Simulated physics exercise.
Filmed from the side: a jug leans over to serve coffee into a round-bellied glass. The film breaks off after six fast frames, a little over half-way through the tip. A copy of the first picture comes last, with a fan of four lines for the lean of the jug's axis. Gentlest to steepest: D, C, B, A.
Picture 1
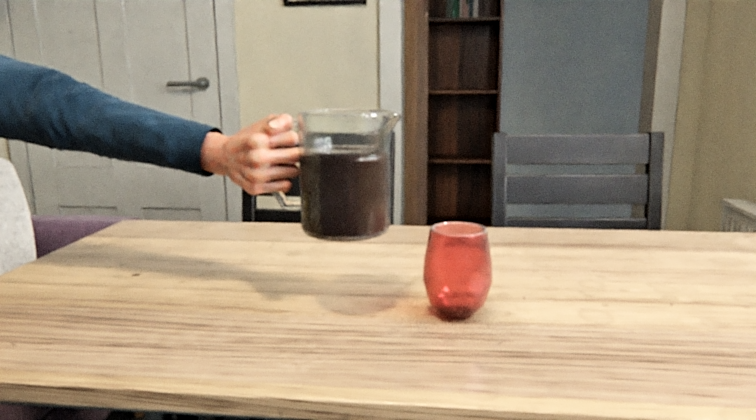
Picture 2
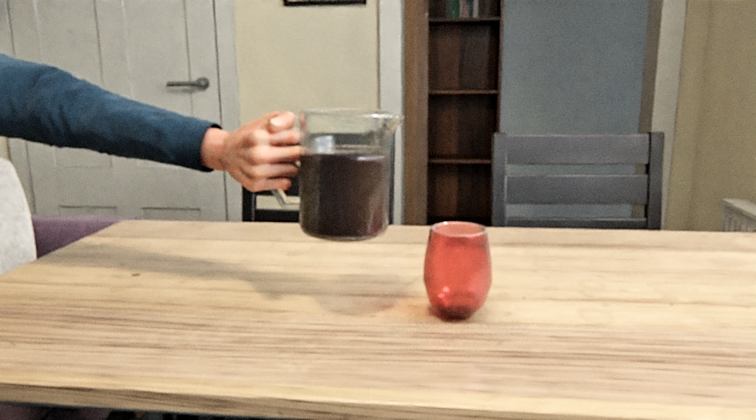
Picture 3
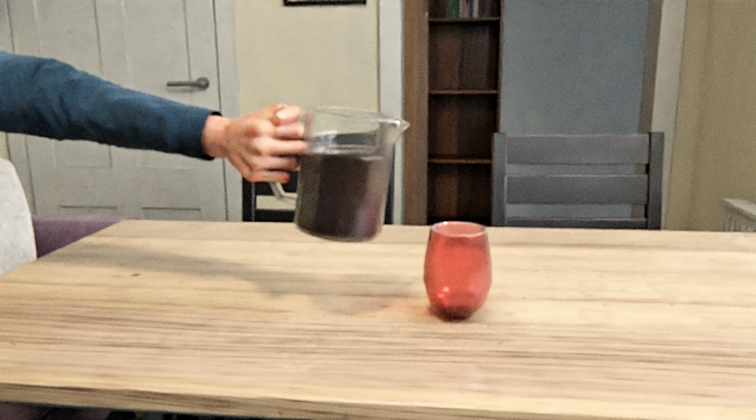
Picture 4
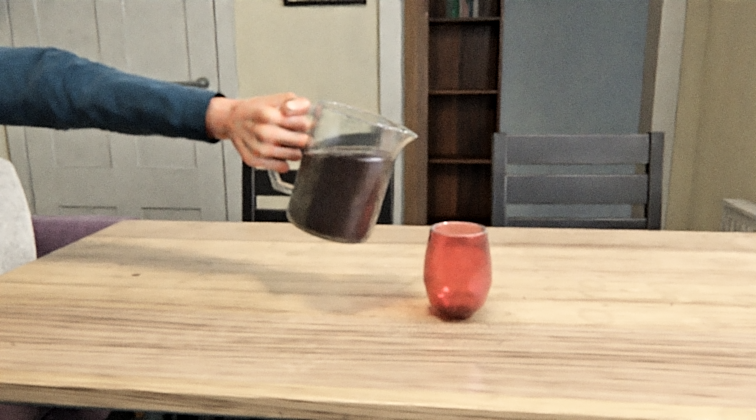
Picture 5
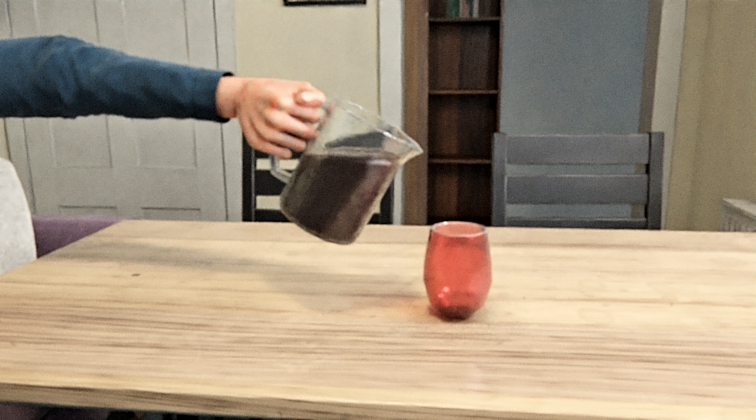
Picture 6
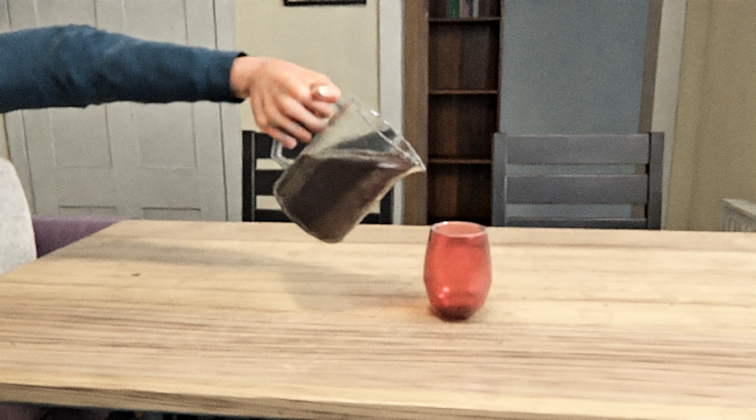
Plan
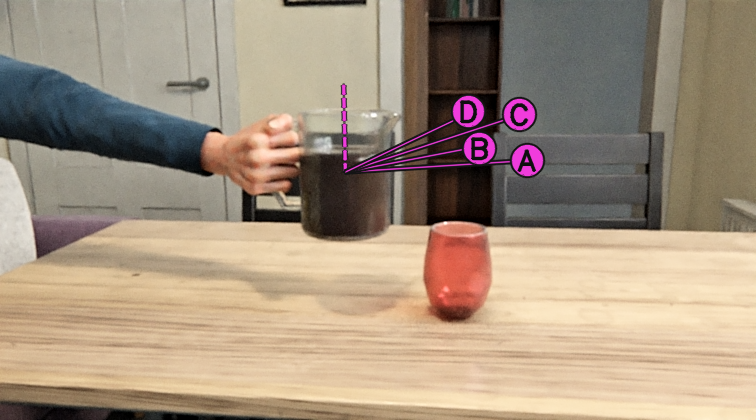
At the start, a hand in a blue sleeve holds a clear jug of dark coffee upright above a wooden table, left of a red round-bellied glass. The hand then tilts the jug steadily to the right, and the coffee shifts toward its lip, with none leaving the jug.
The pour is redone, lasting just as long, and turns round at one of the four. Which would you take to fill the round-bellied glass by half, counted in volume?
D beats the others.
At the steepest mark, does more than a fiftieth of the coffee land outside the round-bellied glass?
Yes, it does.
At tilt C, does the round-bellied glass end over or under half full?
Over half.
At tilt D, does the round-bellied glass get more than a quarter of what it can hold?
Yes, clearly.
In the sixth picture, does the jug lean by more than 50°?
No.
On the marked copy, A at (510, 161); B at (462, 149); C at (503, 120); D at (453, 120).
For tilt A, the round-bellied glass ends with about 61 % of what it can hold; 33 % of the coffee is spilt.
For tilt B, the round-bellied glass ends with about 64 % of what it can hold; 19 % of the coffee is spilt.
For tilt C, the round-bellied glass ends with about 69 % of what it can hold; 4 % of the coffee is spilt.
For tilt D, the round-bellied glass ends with about 51 % of what it can hold.
